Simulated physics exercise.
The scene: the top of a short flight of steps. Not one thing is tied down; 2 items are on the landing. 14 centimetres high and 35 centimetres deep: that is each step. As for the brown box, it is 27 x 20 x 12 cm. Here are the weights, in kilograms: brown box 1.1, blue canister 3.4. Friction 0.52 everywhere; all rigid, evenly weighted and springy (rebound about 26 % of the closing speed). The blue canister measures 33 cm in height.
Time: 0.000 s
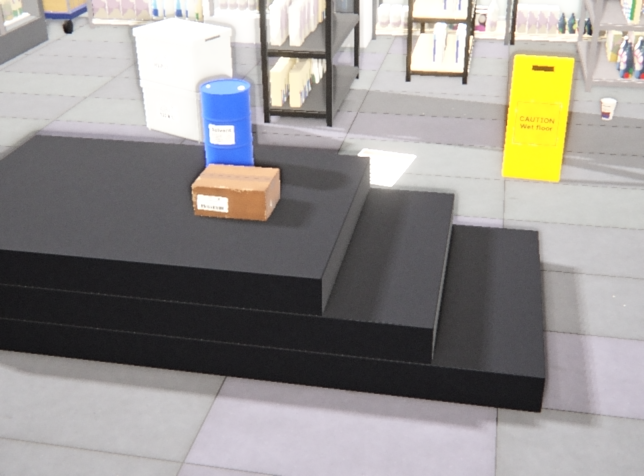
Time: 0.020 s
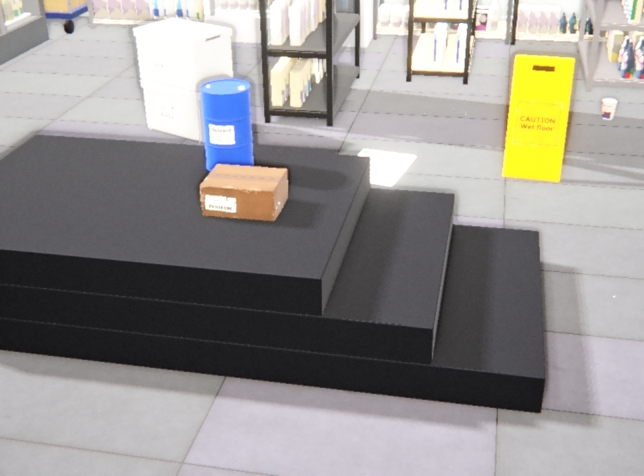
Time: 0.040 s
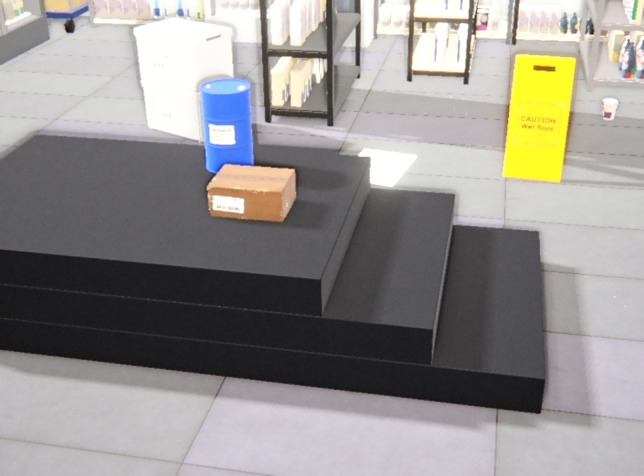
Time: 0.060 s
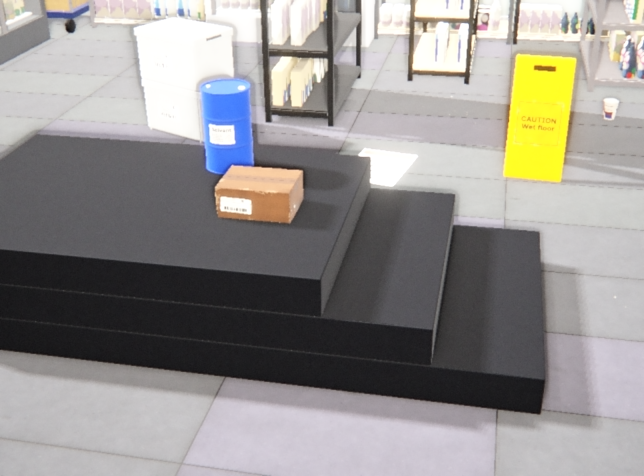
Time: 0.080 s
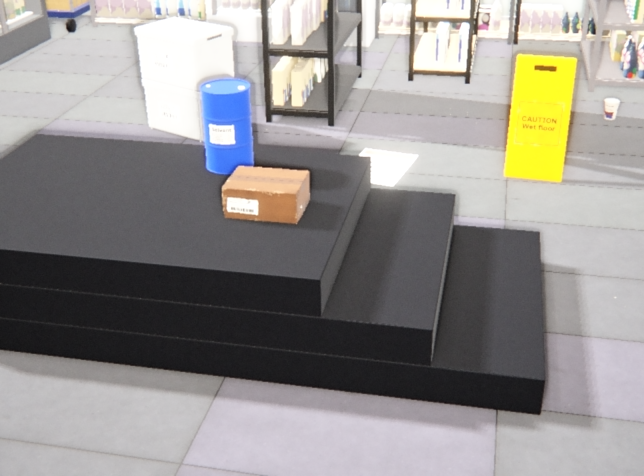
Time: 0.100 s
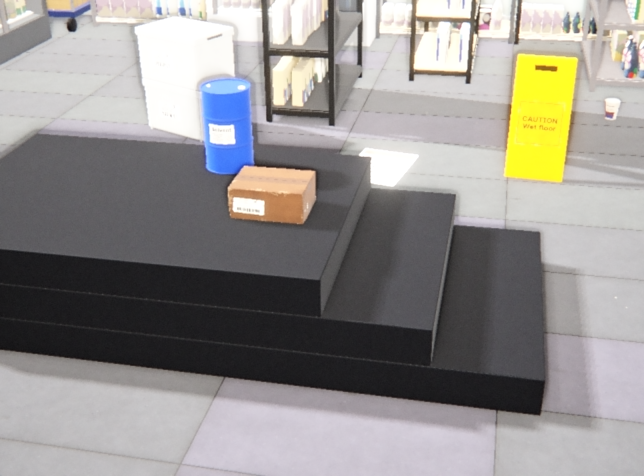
A black stepped platform fills the foreground of a bright, grey-tiled store, seen from above and at an angle by a still camera. On its top level a brown cardboard box sits in front of a blue canister, with white block, stocked shelves and a yellow caution sign behind. The box slides slowly a short way right, toward the steps, while the canister stays put.
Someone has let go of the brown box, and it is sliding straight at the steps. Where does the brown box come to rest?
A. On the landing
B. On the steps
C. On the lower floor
Answer: A.
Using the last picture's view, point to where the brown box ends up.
Near (305, 197).
By 0.20 s, edge 18 cm ahead; brown box near (295, 196).
By 0.30 s, edge 15 cm ahead; brown box near (305, 197).
When it is over (0.9 s), edge 15 cm ahead; blue canister within 12 cm of the start. End places, in pixels of the last picture, brown box near (305, 197).
